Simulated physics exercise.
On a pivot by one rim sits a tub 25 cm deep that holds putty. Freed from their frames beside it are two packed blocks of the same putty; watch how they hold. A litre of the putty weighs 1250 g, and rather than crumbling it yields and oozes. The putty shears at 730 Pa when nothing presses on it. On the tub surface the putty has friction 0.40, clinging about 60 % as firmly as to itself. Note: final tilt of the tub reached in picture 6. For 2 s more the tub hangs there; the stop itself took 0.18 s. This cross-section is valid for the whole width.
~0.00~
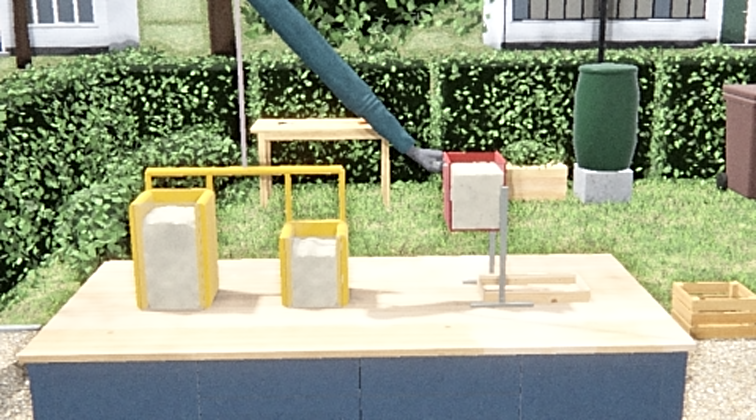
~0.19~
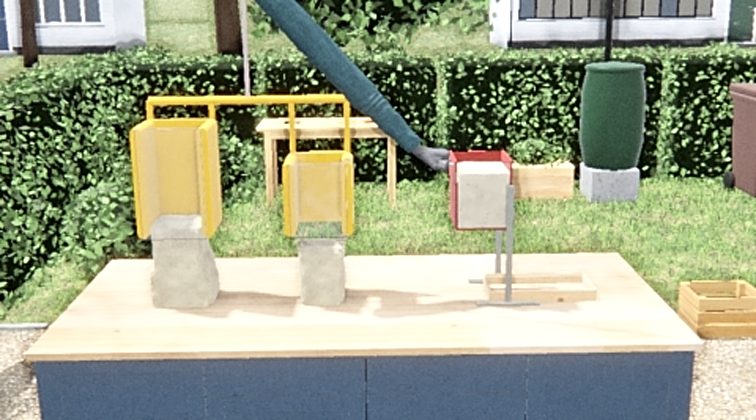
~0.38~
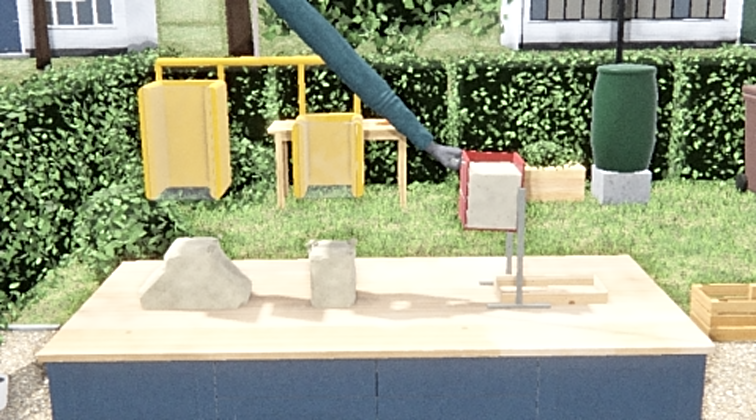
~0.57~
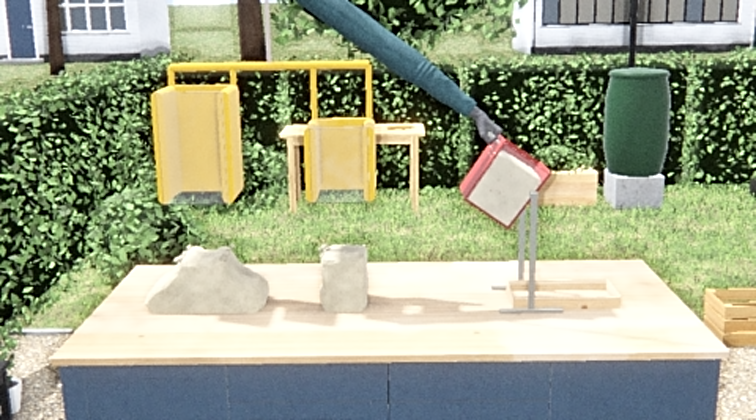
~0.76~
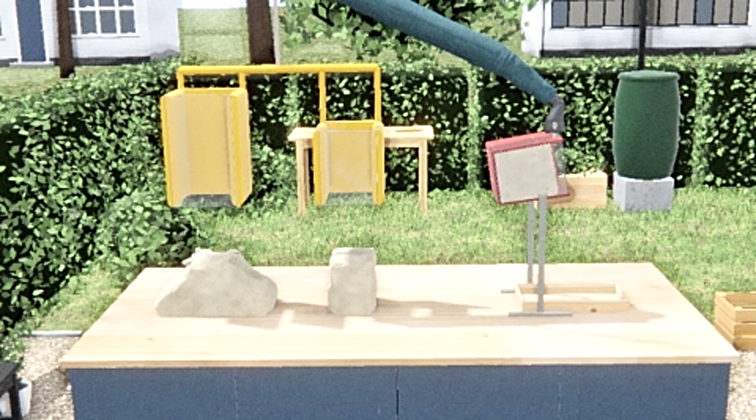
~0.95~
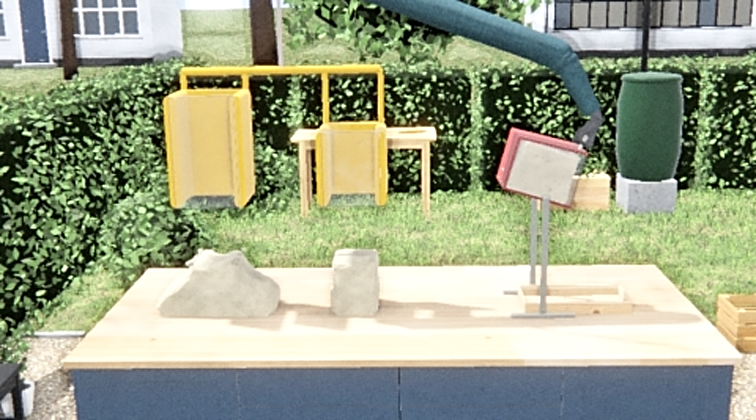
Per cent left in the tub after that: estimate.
Roughly 0 percent.
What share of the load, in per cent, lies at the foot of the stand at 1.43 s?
Down at that time: Approx. 0 %.
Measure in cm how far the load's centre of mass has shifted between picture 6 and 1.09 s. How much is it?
I'd estimate roughly 4 centimetres.
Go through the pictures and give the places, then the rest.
In the first frame, handle-side rim at (451, 164), tilt 0 degrees; top of the putty at (495, 173); blocks stand 35 cm, 22 cm (left to right).
In the second frame, handle-side rim at (457, 163), tilt 0 degrees; top of the putty at (501, 172); blocks stand 32 cm, 22 cm (left to right).
In the third frame, handle-side rim at (470, 162), tilt 3 degrees; top of the putty at (474, 173); blocks stand 23 cm, 22 cm (left to right).
In the fourth frame, handle-side rim at (506, 143), tilt 35 degrees; top of the putty at (502, 156); blocks stand 21 cm, 22 cm (left to right).
In the fifth frame, handle-side rim at (563, 142), tilt 81 degrees; top of the putty at (546, 146); blocks stand 21 cm, 22 cm (left to right).
In the sixth frame, handle-side rim at (587, 156), tilt 106 degrees; top of the putty at (532, 143); blocks stand 21 cm, 22 cm (left to right).
After 1.09 s, the tub is at 106 degrees and holds 94 %.
After 1.26 s, the tub is at 106 degrees and holds 66 %.
After 1.43 s, the tub is at 106 degrees and holds 34 %.
After 1.60 s, the tub is at 106 degrees and holds 0 %.
After 2.95 s, at the end, the tub is at 106 degrees and holds 0 %.
